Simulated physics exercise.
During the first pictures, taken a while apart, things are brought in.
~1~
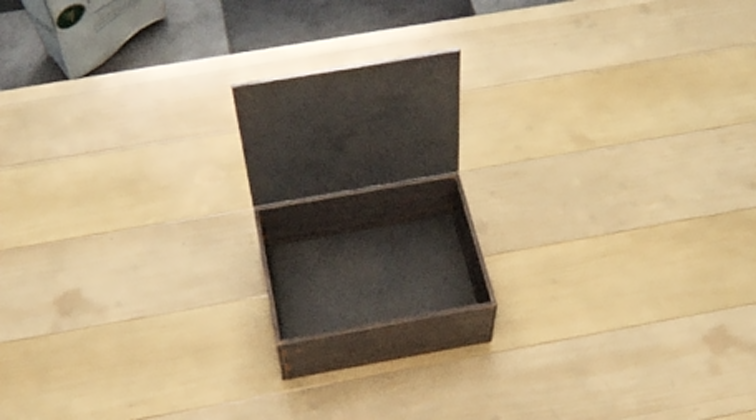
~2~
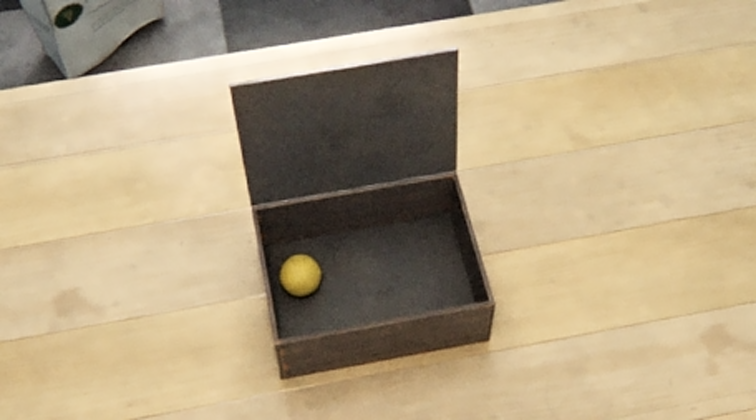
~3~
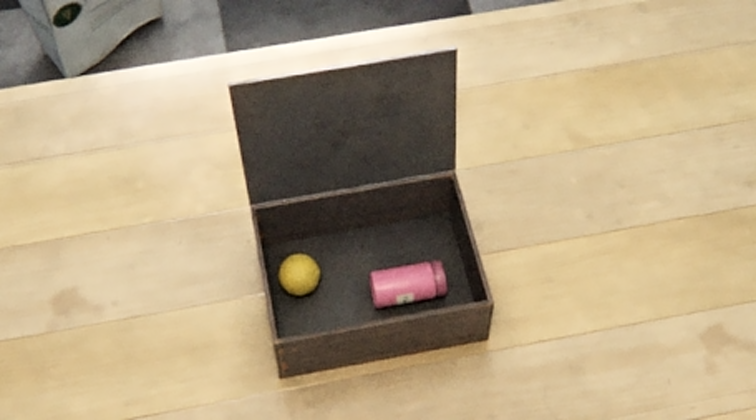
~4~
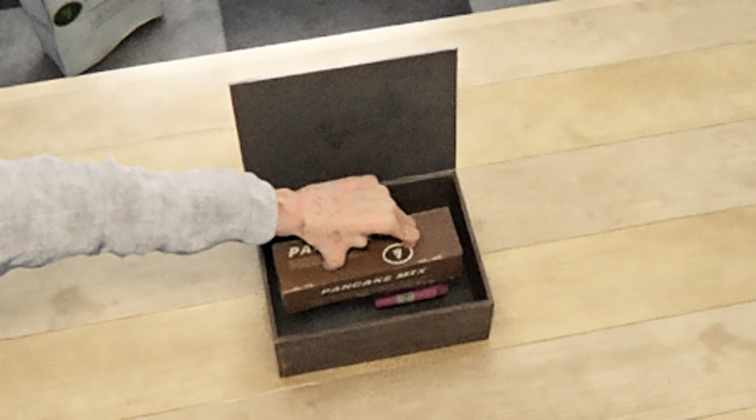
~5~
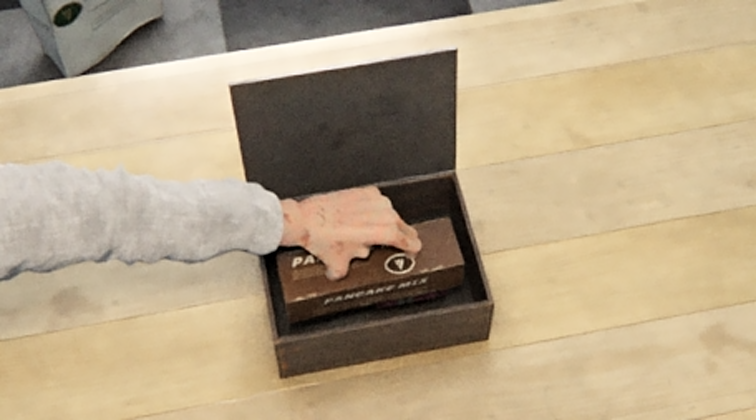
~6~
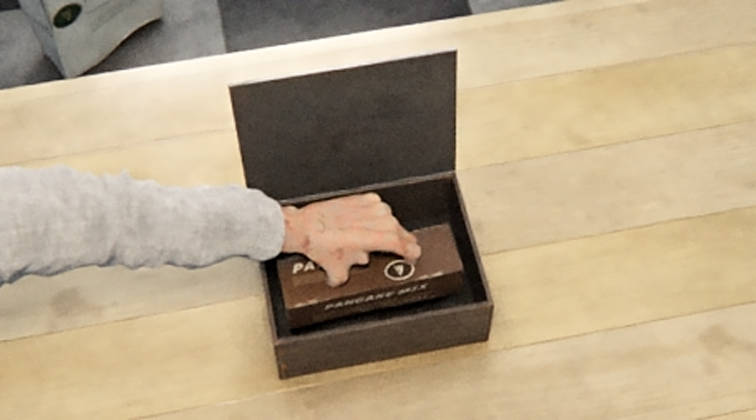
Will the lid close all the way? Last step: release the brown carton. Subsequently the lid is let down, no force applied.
Yes.
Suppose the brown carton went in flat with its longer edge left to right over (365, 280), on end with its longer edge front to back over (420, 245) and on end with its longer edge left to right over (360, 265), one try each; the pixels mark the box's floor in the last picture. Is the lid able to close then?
On the first attempt the lid settles shut, on the second it remains open a bit, and on the third it remains open a bit.
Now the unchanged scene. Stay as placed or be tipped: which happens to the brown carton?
As it turns out, it changes its angle.
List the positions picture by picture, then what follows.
In the first picture, the last thing is not in view yet.
In the second picture, the last thing is not in view yet; yellow lemon (301, 276).
In the third picture, the last thing is not in view yet; yellow lemon (299, 275).
The fourth picture shows on its way; brown carton (367, 260).
The fifth picture shows on its way; brown carton (370, 269).
The sixth picture shows put in, still held; brown carton (370, 276).
Then, 0.40 s on from there, brown carton on its side near (374, 319); pink shaker shifted a little.
Then, 1.40 s on from there, lid 73° above the rim; brown carton on its side near (375, 317); pink shaker shifted about its own width; yellow lemon shifted about its own width.
Then, 1.70 s on from there, lid 47° above the rim; brown carton on its side near (375, 317); pink shaker shifted about its own width; yellow lemon shifted about its own width.
Then, 2.00 s on from there, lid 9° above the rim; brown carton on its side near (375, 317); pink shaker shifted about its own width; yellow lemon shifted about its own width.
In the end, lid shut; toppled in the box, brown carton; moved from the start, yellow lemon and pink shaker. At the end, from the last picture's camera, brown carton near (375, 317).
